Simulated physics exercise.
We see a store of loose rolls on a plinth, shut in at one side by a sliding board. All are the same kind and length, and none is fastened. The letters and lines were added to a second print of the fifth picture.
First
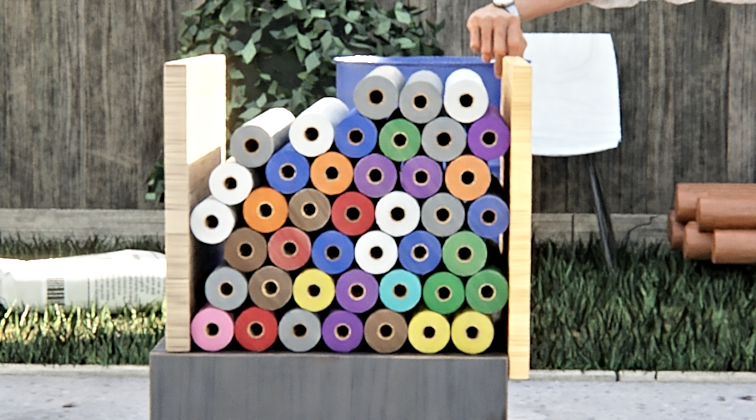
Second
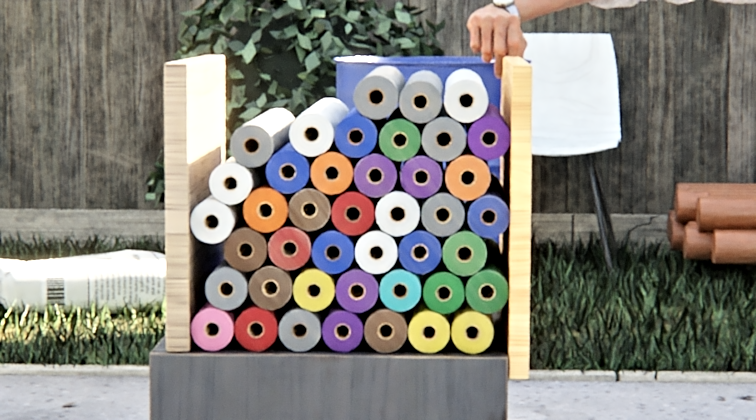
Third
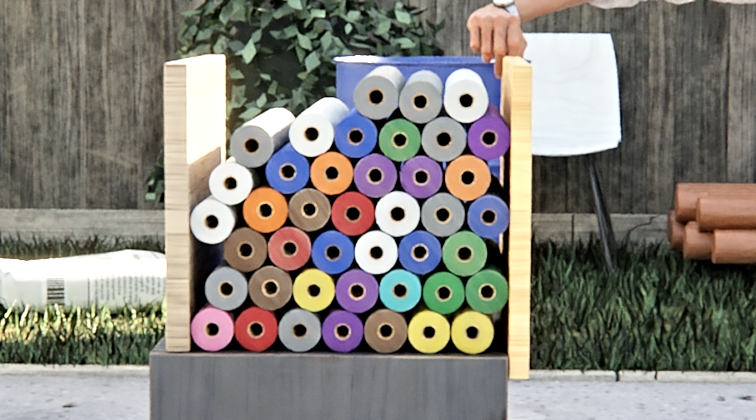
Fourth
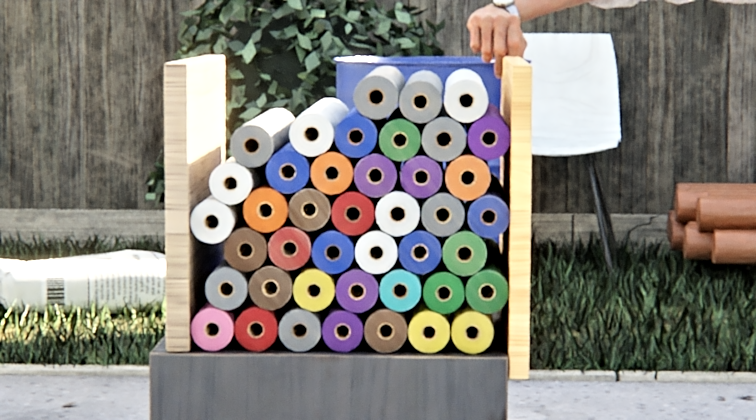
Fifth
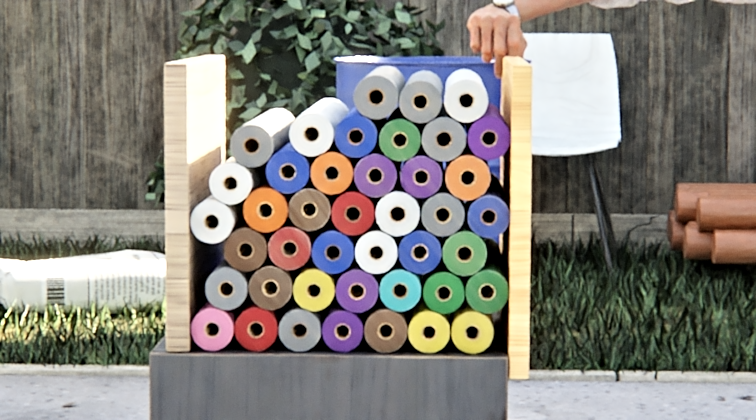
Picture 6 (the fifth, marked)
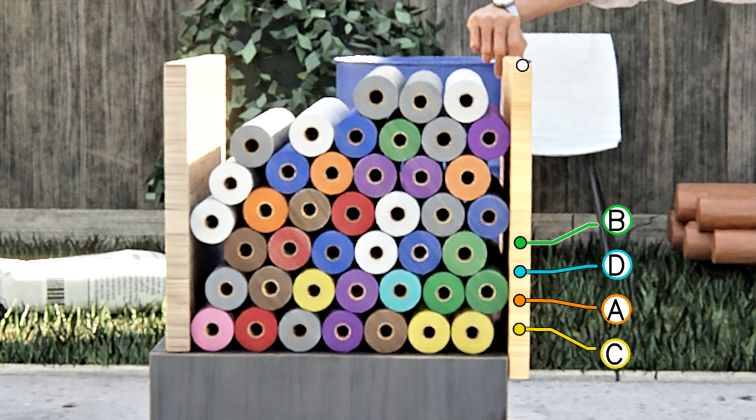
A stack of coloured rolls sits between two upright pale wooden boards on a grey plinth, seen straight on from the front, outdoors before a dark wooden fence. White, grey and blue rolls lie above mixed orange, brown, purple, green, red, yellow and pink ones, with a white chair and terracotta-coloured cylinders at right. A hand wearing a watch rests atop the right board, and nothing visibly moves, the camera included.
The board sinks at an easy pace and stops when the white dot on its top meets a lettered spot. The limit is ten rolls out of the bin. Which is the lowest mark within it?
Lower it to A and no more.
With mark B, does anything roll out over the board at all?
At B: Yes.
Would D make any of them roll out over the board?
Yes.
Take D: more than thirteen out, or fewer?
At D, fewer than thirteen.
On the marked copy, A at (520, 301); B at (520, 243); C at (519, 329); D at (520, 272); the white dot at (522, 66).
Following A. Soon after the start, top of the board (511, 163).
Later, top of the board (510, 271).
In the end, top of the board (510, 299), about six out over the board.
As for the rest, B two out over the board; C eleven out over the board; D about six out over the board.
